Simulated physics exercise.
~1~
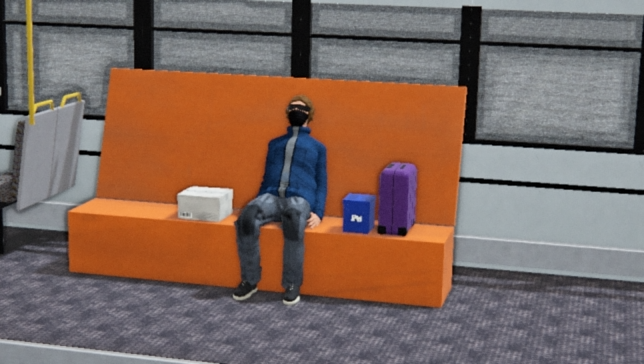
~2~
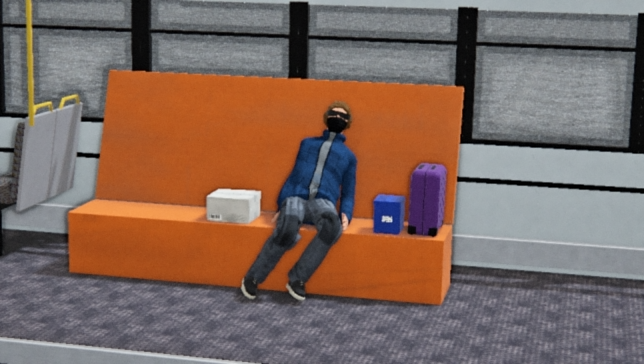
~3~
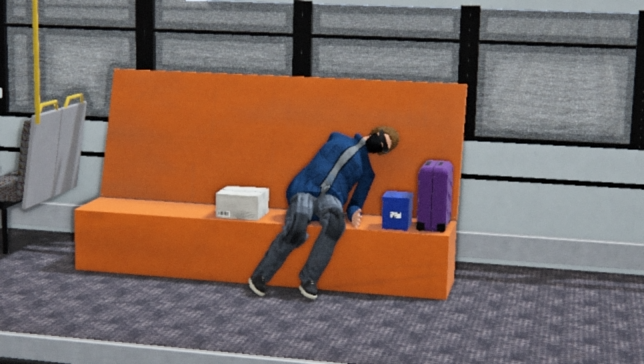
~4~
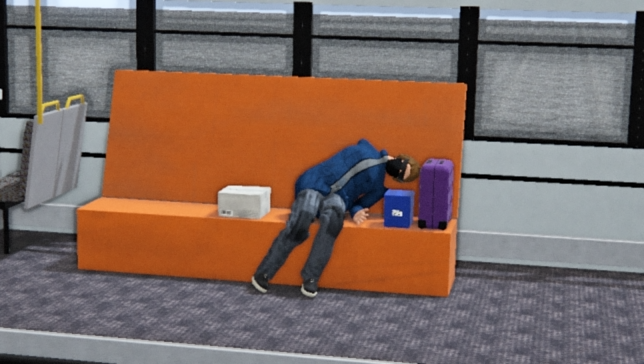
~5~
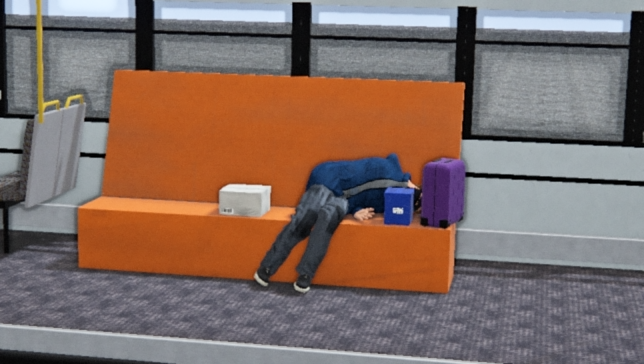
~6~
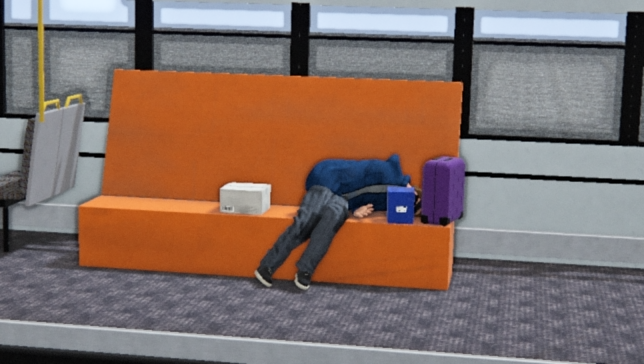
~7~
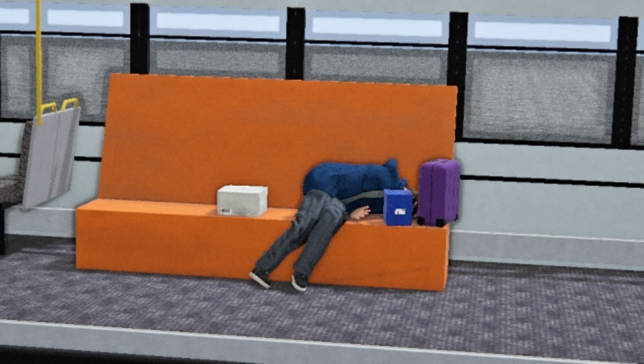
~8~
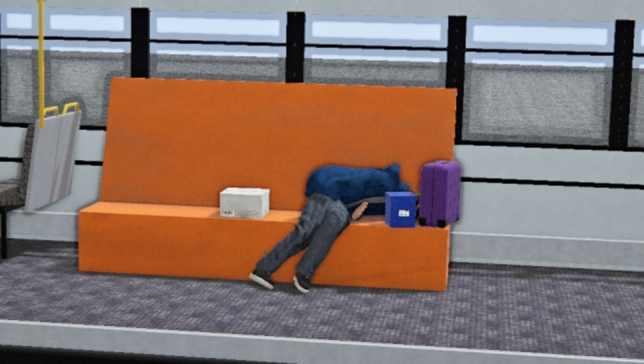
A seated passenger slumps right onto an orange bench beside a blue tub and upright purple case.
